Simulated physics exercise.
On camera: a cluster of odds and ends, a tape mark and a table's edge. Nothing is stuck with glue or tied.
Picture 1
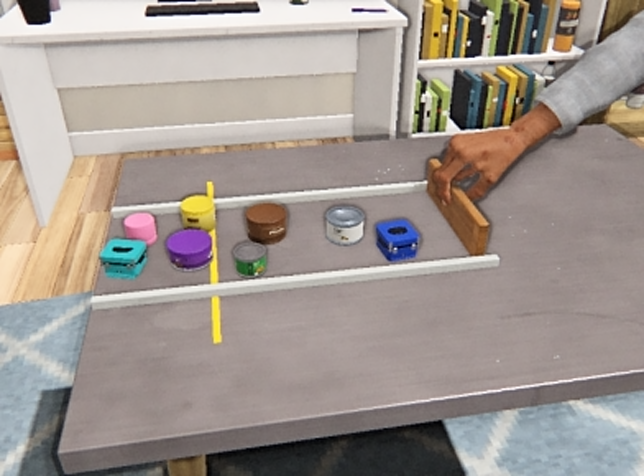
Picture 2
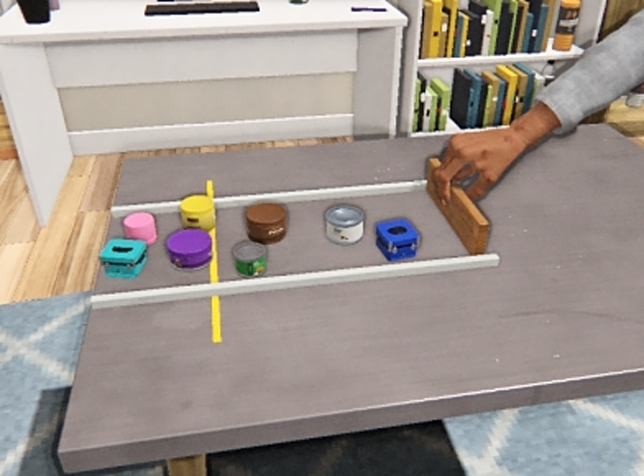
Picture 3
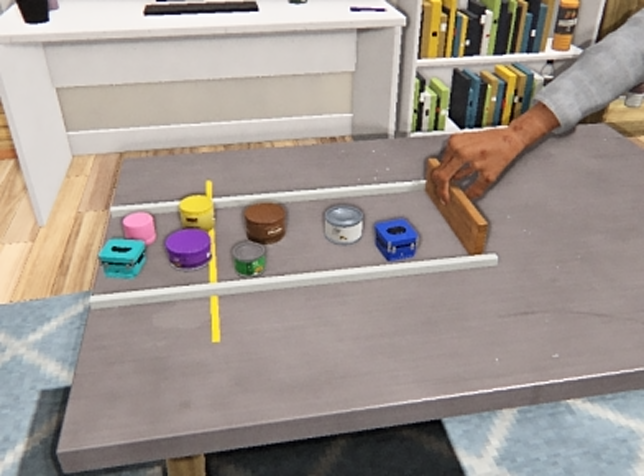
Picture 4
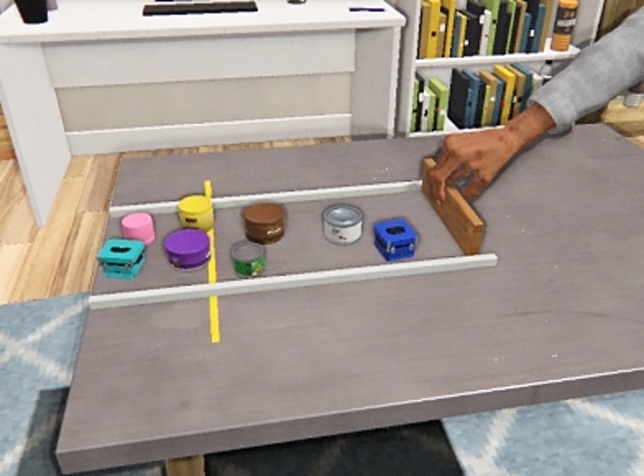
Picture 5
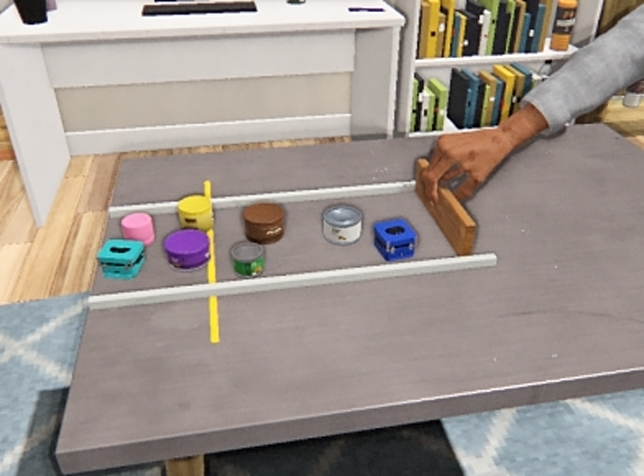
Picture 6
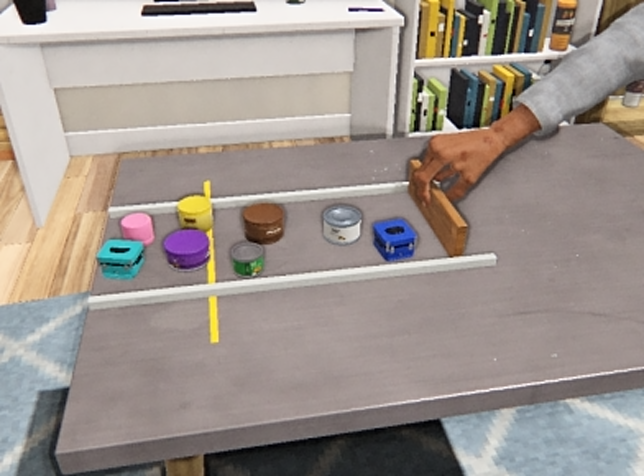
On a grey table between two pale rails, small colourful containers sit motionless around a yellow strip of tape, while a hand at the right holds an upright wooden board and slides it slightly left toward them.
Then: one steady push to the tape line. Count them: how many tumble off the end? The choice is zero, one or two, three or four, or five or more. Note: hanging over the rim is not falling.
I expect no drop over the end.
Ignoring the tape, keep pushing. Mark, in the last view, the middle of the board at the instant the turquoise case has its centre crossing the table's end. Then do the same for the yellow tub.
I'd say about (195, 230) for the first one and about (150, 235) for the second.
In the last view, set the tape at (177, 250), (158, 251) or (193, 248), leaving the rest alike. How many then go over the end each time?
Respectively 1, 1 and 1.
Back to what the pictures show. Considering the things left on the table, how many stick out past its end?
The number overhanging is 1.
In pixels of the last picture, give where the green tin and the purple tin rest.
The first sits around (160, 278), while the other sits around (152, 257).
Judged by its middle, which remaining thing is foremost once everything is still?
The turquoise case winds up nearest.
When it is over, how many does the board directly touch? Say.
In contact: 3.
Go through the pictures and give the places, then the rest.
Turquoise case (125, 259); pink lid (141, 230); purple tin (191, 251); board (454, 206); tape (213, 246), in the first picture.
Pink lid (140, 230); brown tub (266, 224), in the second picture.
Purple tin (190, 250); board (453, 205), in the third picture.
Turquoise case (123, 259); blue case (395, 241), in the fourth picture.
Pink lid (138, 230); white tin (342, 226), in the fifth picture.
Turquoise case (122, 260); pink lid (138, 230); purple tin (188, 250); board (434, 207); tape (210, 246), in the sixth picture.
A little later, none off yet; turquoise case at rest near (122, 260); pink lid at rest near (138, 230); purple tin at rest near (188, 250).
Next, none off yet; turquoise case at rest near (122, 260); pink lid at rest near (138, 230); purple tin at rest near (187, 250).
When it is over, the number that fall off is zero.
